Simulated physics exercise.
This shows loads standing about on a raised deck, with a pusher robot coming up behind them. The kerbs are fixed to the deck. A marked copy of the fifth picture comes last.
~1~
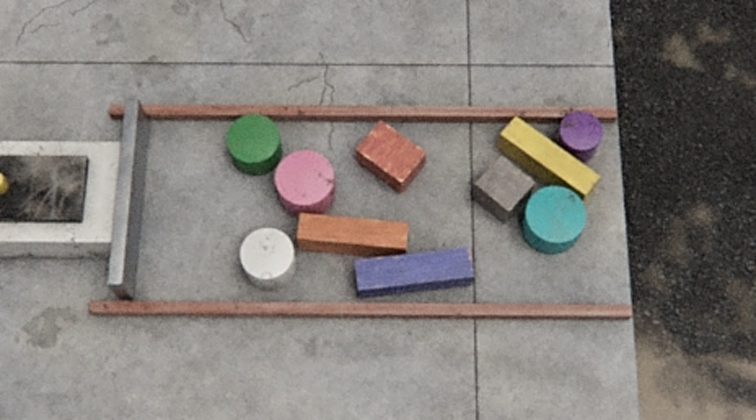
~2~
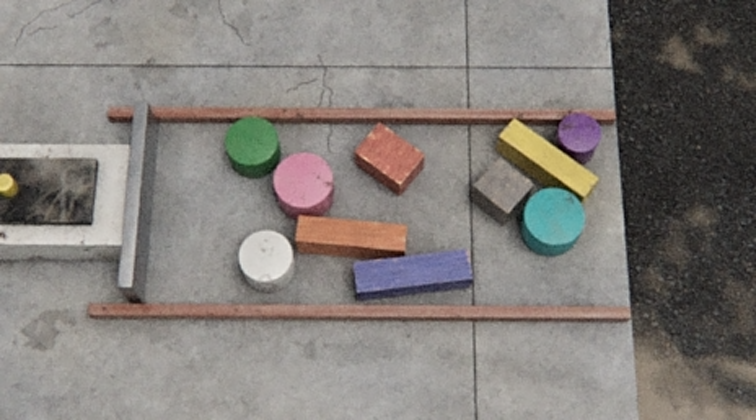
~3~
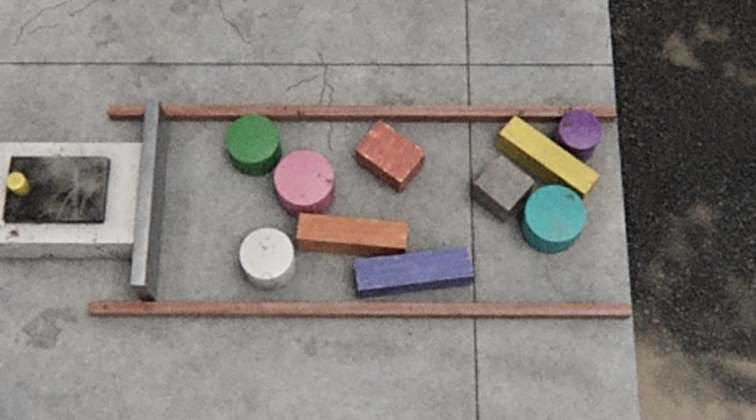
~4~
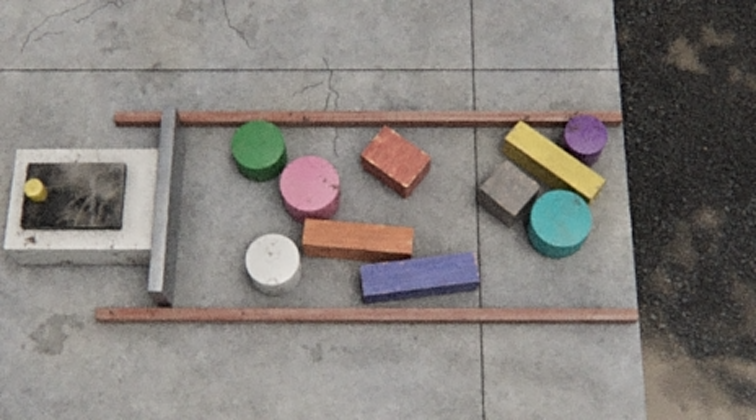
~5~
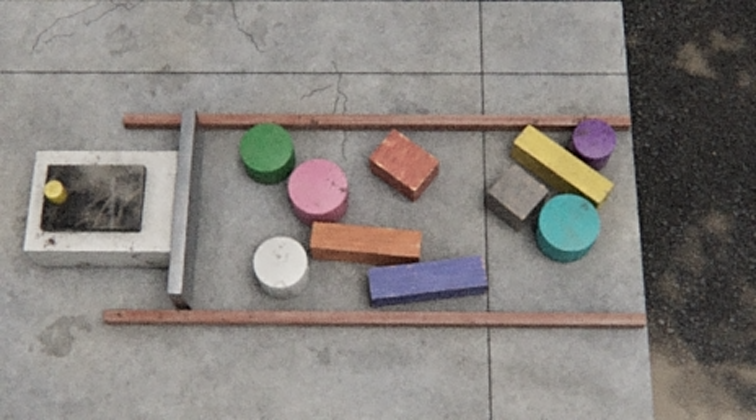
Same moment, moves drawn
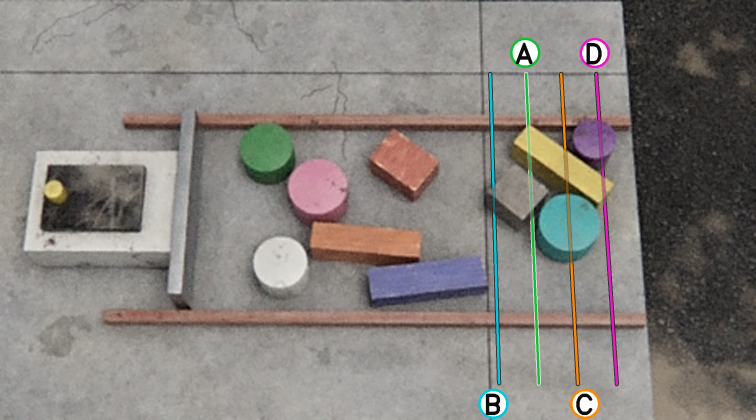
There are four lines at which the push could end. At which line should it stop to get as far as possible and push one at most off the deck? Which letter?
No farther than B.
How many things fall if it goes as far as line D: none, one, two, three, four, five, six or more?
In all, six or more.
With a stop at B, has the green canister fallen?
No.
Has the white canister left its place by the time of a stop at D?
Yes.
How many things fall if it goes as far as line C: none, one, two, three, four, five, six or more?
Six or more.
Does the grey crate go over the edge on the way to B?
No.
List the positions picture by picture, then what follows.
In the first picture, yellow bar (548, 162); orange bar (353, 237); purple canister (578, 138).
In the second picture, robot (52, 191); pink canister (304, 187).
In the third picture, robot (64, 189); turquoise canister (553, 220).
In the fourth picture, robot (82, 195); grey crate (508, 195).
In the fifth picture, robot (101, 197); blue bar (427, 282); yellow bar (562, 170); orange bar (366, 245).
On the marked copy, A at (532, 221); B at (494, 220); C at (569, 221); D at (606, 221).
Taking B. A third of the way, robot (212, 198); green canister (332, 147); white canister (327, 275).
Two thirds of the way, robot (324, 199); grey crate (527, 203); blue bar (521, 288).
When it is over, robot (411, 199); turquoise canister (639, 253); purple canister (619, 143); none fallen.
As for the rest, A drops two; C drops six; D drops eight.
